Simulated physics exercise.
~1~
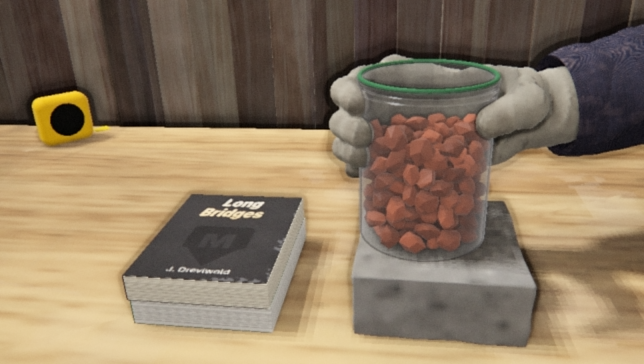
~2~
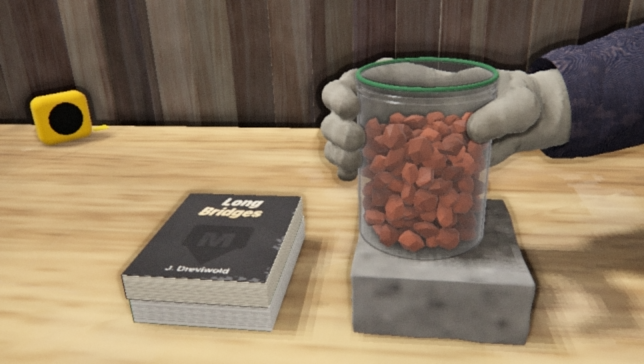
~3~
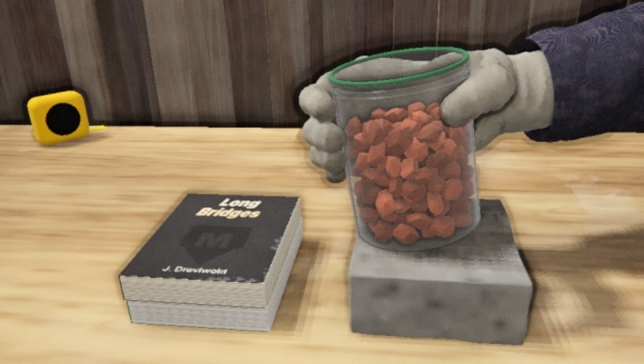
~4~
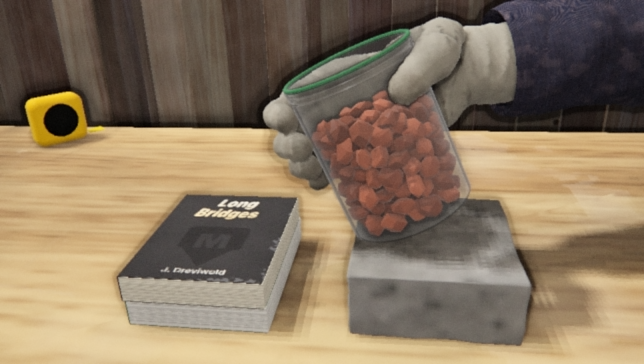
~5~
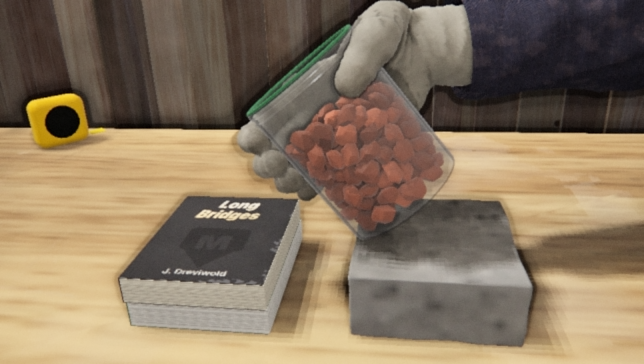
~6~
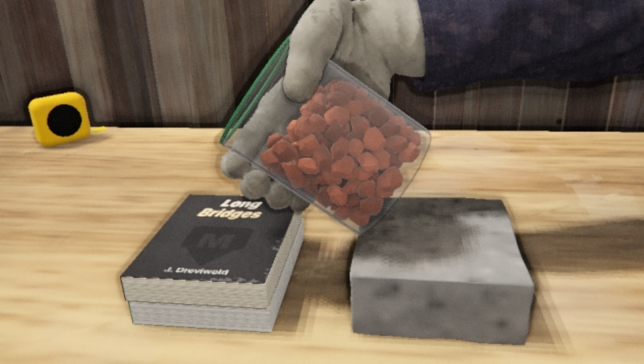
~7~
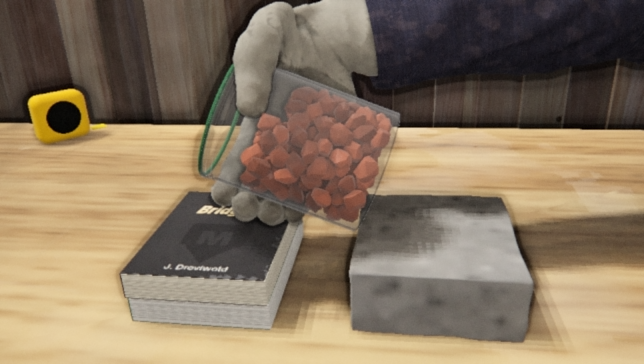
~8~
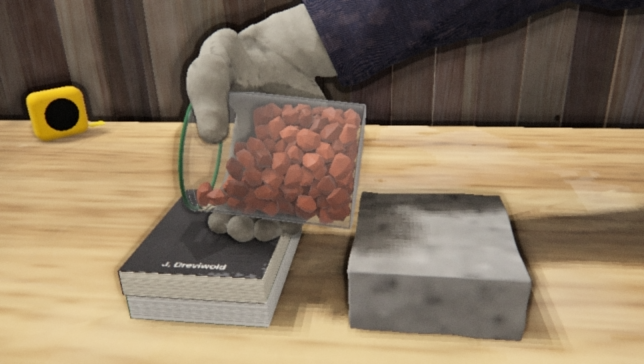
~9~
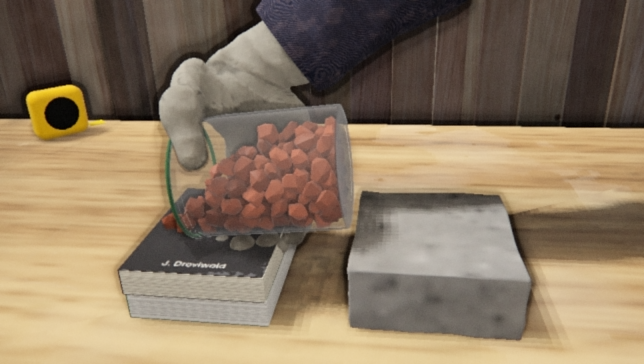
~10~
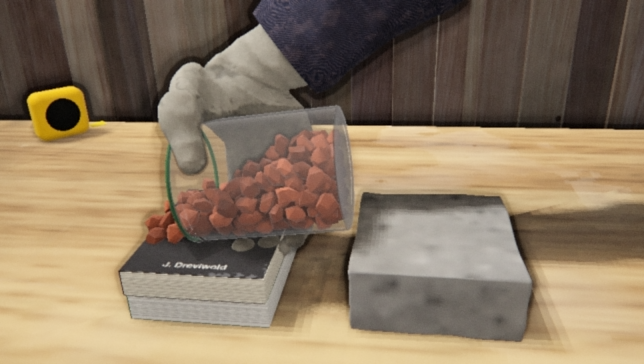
A gloved hand tips a jar of reddish chunks left onto books, spilling a few.
